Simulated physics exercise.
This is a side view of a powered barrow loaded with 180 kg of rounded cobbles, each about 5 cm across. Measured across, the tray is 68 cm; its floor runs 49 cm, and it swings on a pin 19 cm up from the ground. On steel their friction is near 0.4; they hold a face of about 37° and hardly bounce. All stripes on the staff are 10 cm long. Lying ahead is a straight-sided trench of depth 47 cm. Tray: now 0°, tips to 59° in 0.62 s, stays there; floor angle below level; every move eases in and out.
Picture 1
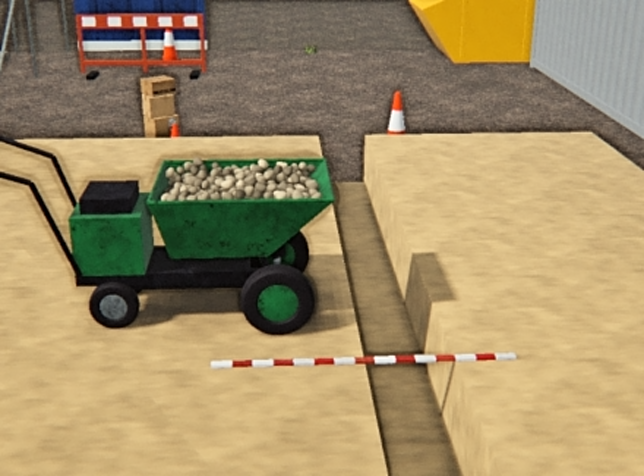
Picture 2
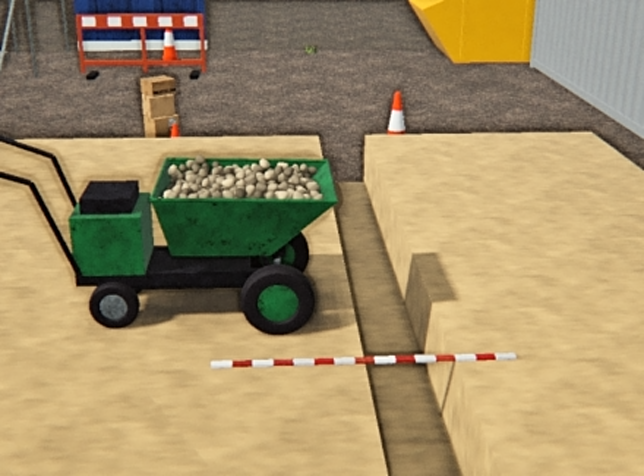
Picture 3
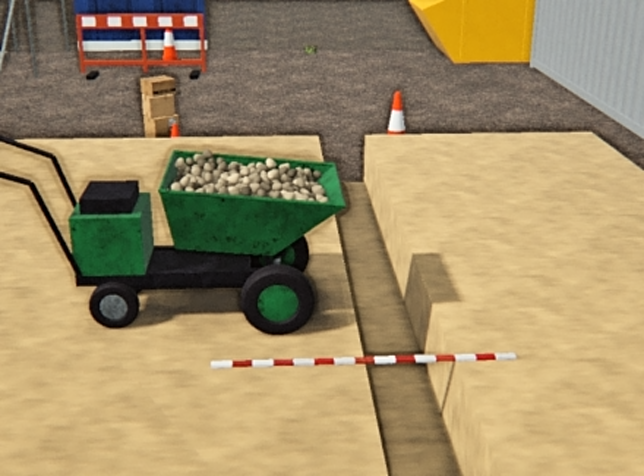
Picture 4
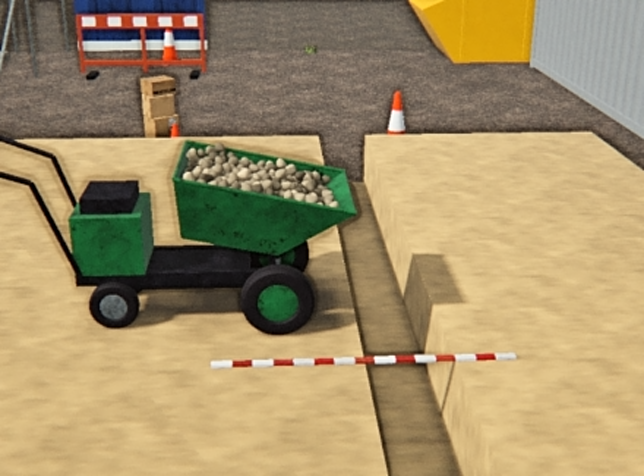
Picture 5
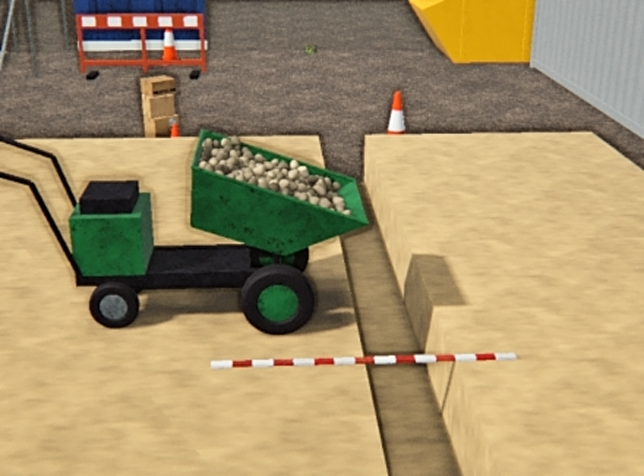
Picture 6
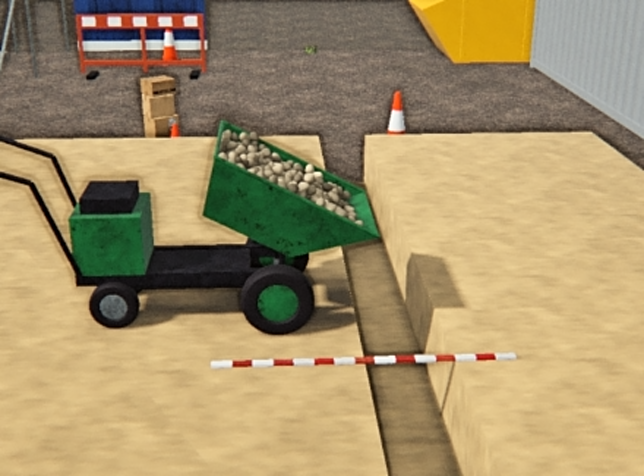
A green powered barrow with black wheels and handles stands on pale, sandy ground at left, seen from the side and slightly above, its tray heaped with rounded grey-brown cobbles. To its right are a straight trench, a red-and-white staff lying across it and an orange cone behind. The tray tilts steadily, its rear rising and its right lip lowering towards the trench, while barrow and camera stay still.
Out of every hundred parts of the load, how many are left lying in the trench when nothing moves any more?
Around 61 in every hundred.
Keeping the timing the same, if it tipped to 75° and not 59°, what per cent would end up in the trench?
I'd guess some 70 in a hundred.
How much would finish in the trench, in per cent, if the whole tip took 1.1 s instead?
With that timing, about 75 per cent.
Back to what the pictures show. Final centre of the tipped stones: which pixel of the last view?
The tipped stones centre close to (424, 353).
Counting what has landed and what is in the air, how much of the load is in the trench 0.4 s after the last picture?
By that point it's something like 15 in a hundred.
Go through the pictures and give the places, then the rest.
The first frame shows lip at (334, 200), floor tilted 0°, highest stones at (257, 172).
The second frame shows lip at (337, 201), floor tilted 2°, highest stones at (233, 172).
In the third frame, the tray is at 6°, its lip at (345, 206); the top of the load is at (204, 167).
In the fourth frame, the tray is at 12°, its lip at (356, 213); the top of the load is at (211, 157).
The fifth frame shows lip at (368, 224), floor tilted 20°, highest stones at (224, 150).
In the sixth frame, the tray is at 28°, its lip at (379, 237); the top of the load is at (237, 142).
Then, 0.2 s after the last picture the floor is at 49°, 100 % in the tray; the foremost stones are at (378, 239).
Then, 0.4 s after the last picture the floor is at 59°, 84 % in the tray, 14 % in the trench, 2 % past the trench; the foremost stones are at (451, 302).
Then, 0.8 s after the last picture the floor is at 59°, 37 % in the tray, 26 % in the trench, 37 % past the trench; the foremost stones are at (574, 303).
Then, 2.7 s after the last picture the floor is at 59°, 0 % in the tray, 61 % in the trench, 39 % past the trench; the foremost stones are past the picture's edge.
